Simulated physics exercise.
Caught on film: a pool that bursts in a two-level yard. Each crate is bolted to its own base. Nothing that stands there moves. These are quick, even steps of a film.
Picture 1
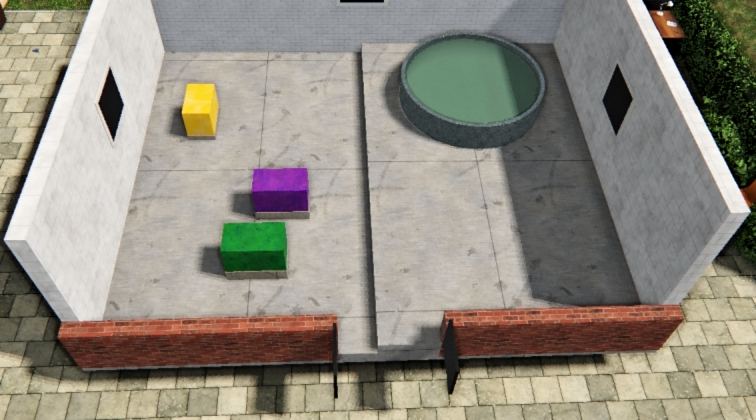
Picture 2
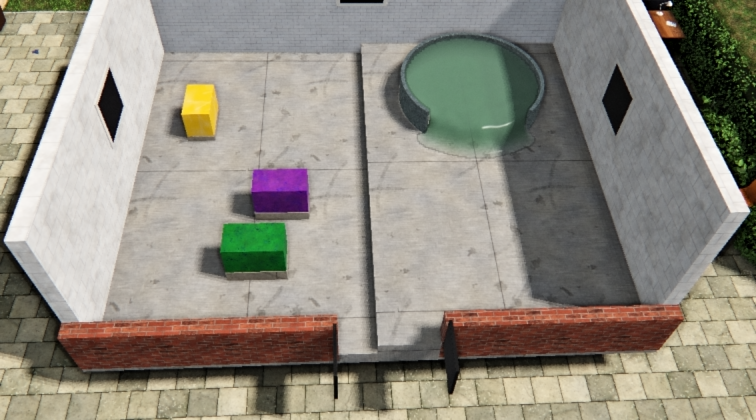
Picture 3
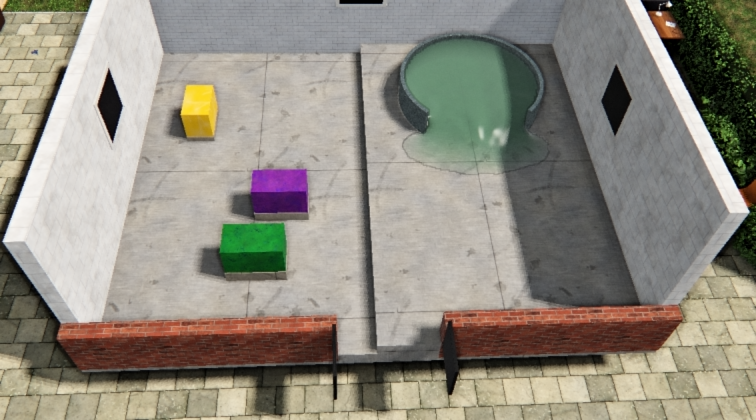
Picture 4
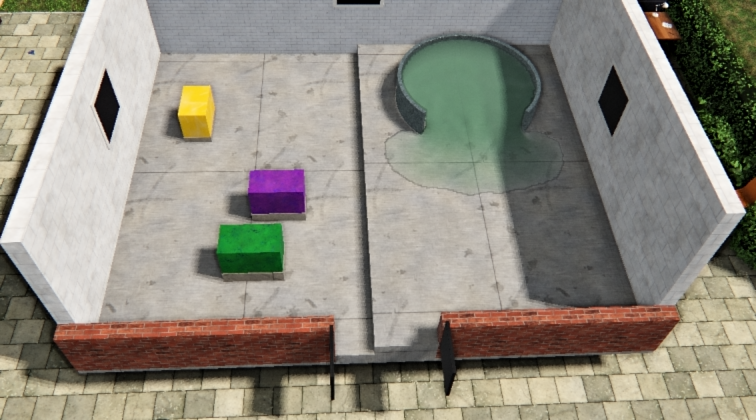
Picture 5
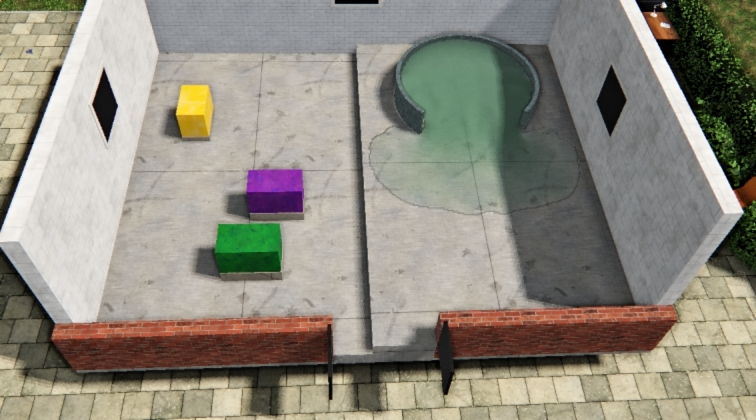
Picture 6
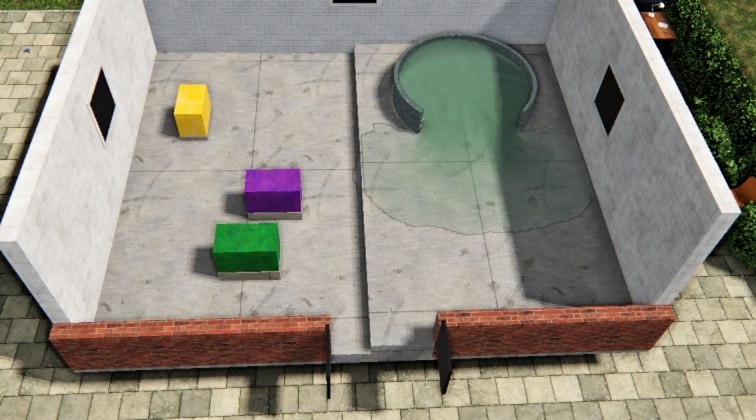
A round, dark-rimmed pool of green water stands at the back right of a walled, paved two-level yard, seen from high above the open front gate between low brick walls. Yellow, purple and green blocks sit still on the left side. The pool's front opens and water pours out, spreading forward and sideways in a widening sheet over the right-hand paving, while the view shifts very slightly.
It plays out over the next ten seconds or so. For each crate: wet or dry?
In the end: The yellow crate escapes dry; the green crate escapes dry; the purple crate escapes dry.
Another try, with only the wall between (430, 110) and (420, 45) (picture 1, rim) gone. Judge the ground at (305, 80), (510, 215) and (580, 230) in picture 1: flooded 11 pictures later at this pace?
In that order: Wet, not flooded, dry.
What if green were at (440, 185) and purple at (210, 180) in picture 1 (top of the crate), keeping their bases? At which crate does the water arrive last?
It is the yellow one.
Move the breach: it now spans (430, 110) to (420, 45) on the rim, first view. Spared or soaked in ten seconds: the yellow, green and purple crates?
In short: Yellow ends up wet; green remains dry; purple is spared.
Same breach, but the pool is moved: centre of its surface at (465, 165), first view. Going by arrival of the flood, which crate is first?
The green-painted one.
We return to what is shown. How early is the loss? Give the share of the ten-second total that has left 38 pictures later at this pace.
Some 70 per cent.
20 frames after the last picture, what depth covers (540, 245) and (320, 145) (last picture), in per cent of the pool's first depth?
About 10 and 0 per cent.
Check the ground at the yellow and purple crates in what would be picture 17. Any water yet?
My reading: Yellow crate not reached, purple crate already wet.
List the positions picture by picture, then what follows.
The round pool at (472, 79) is whole and still, in the first frame.
Water pours out at (479, 140) and has run to (528, 134), in the second frame.
Water pours out at (478, 142) and has run to (542, 142), in the third frame.
The front is at (392, 155), out from the gap at (475, 143), in the fourth frame.
Water pours out at (474, 143) and has run to (570, 184), in the fifth frame.
Water pours out at (472, 142) and has run to (578, 208), in the sixth frame.
A moment on, water covers 30 % of the floor; the yellow crate not reached, the green crate not reached, the purple crate not reached.
Next, water covers 40 % of the floor; the yellow crate not reached, the green crate water round its plinth, the purple crate water round its plinth.
Then, water covers 40 % of the floor; the yellow crate not reached, the green crate water round its plinth, the purple crate water round its plinth.
Later, water covers 50 % of the floor; the yellow crate not reached, the green crate water round its plinth, the purple crate water round its plinth.
In the end, water covers 70 % of the floor; the yellow crate stayed above the water, the green crate stayed above the water, the purple crate stayed above the water.
